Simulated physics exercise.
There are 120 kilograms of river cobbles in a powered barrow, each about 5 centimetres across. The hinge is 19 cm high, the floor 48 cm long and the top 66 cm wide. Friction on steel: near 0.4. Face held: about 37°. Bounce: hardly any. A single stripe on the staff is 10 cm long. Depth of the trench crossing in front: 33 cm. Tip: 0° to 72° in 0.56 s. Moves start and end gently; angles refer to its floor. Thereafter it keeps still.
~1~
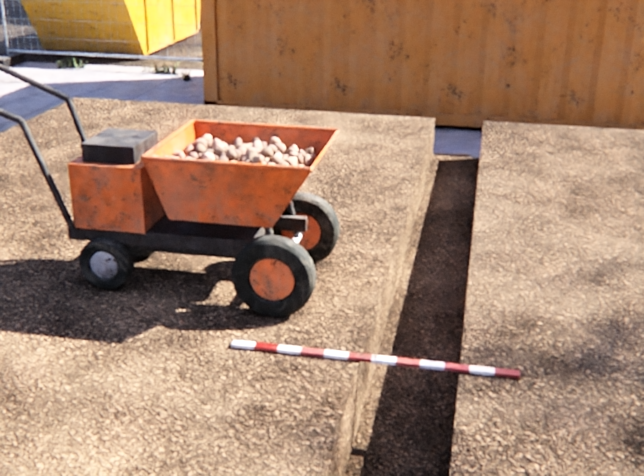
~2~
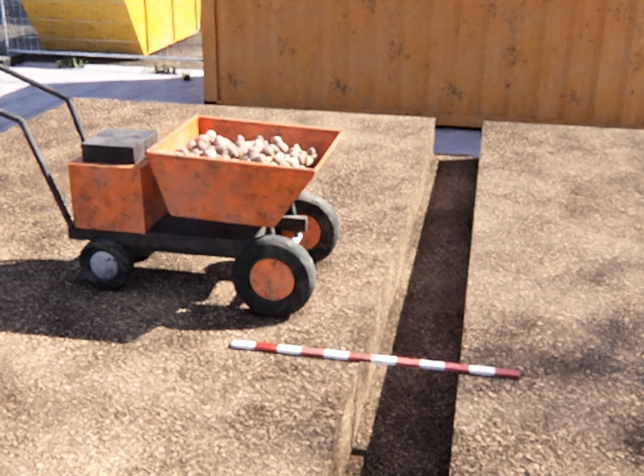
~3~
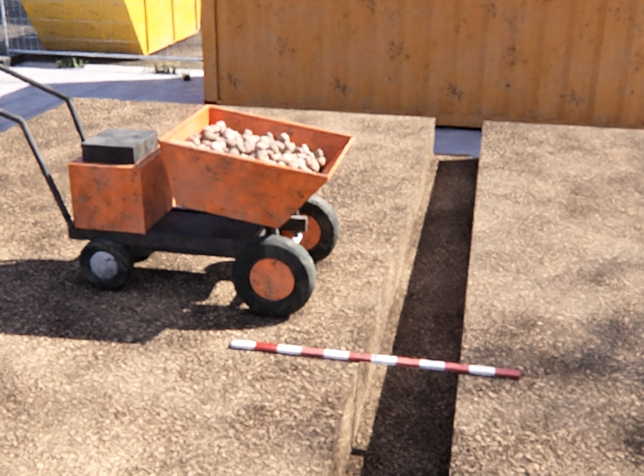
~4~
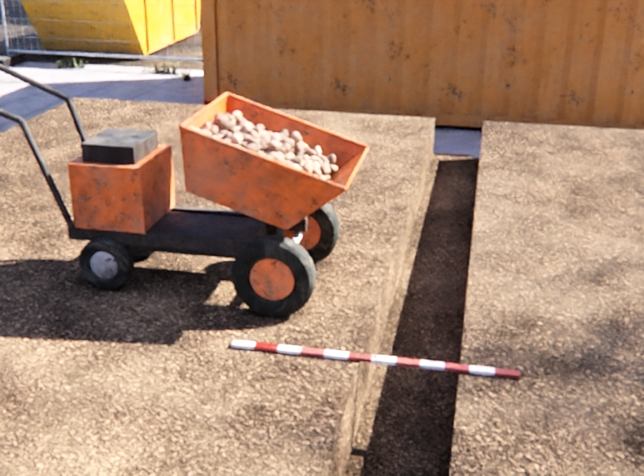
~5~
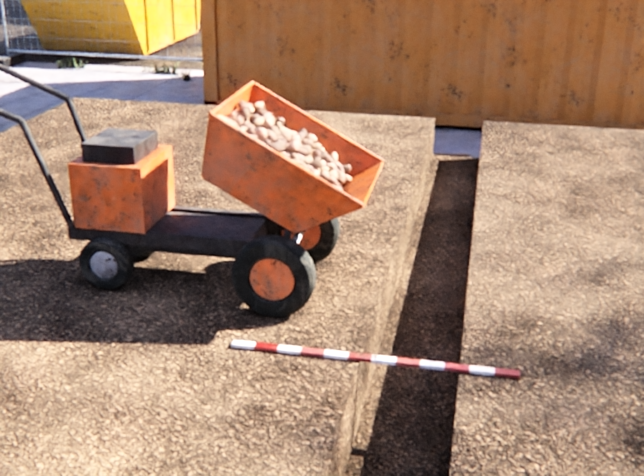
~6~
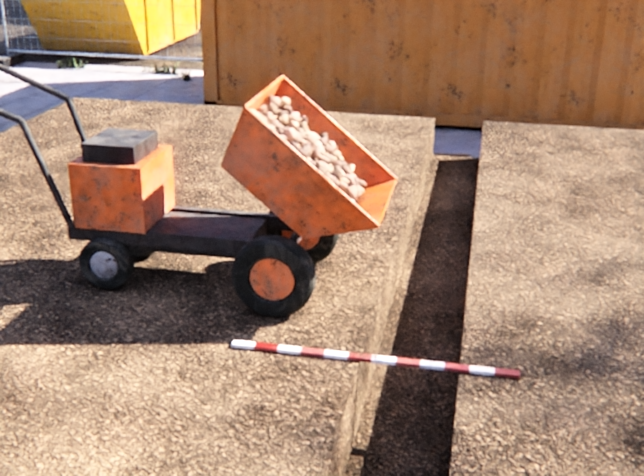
In the video, an orange tray loaded with pale stones on a small four-wheeled cart tilts steadily toward the right, its rear end rising, while the cart stays still beside a narrow trench and a red-and-white striped staff.
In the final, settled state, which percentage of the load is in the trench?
70 per cent is in the trench.
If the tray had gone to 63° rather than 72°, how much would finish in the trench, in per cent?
It would be near 45 per cent.
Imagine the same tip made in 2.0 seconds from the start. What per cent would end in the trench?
Near 100 per cent.
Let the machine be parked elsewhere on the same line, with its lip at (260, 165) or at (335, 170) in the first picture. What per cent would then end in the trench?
Around 100 and then 45 percent.
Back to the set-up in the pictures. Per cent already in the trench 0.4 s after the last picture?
30 per cent, give or take.
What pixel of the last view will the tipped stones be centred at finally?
The resting stones are centred at roughly (444, 346).
Then, 0.1 s after the last picture the floor is at 61°, 100 % in the tray; the foremost stones are at (384, 237).
Then, 0.4 s after the last picture the floor is at 72°, 69 % in the tray, 28 % in the trench, 3 % past the trench; the foremost stones are at (476, 303).
Then, 0.7 s after the last picture the floor is at 72°, 19 % in the tray, 51 % in the trench, 30 % past the trench; the foremost stones are past the picture's edge.
Then, 2.7 s after the last picture the floor is at 72°, 0 % in the tray, 70 % in the trench, 30 % past the trench; the foremost stones are past the picture's edge.
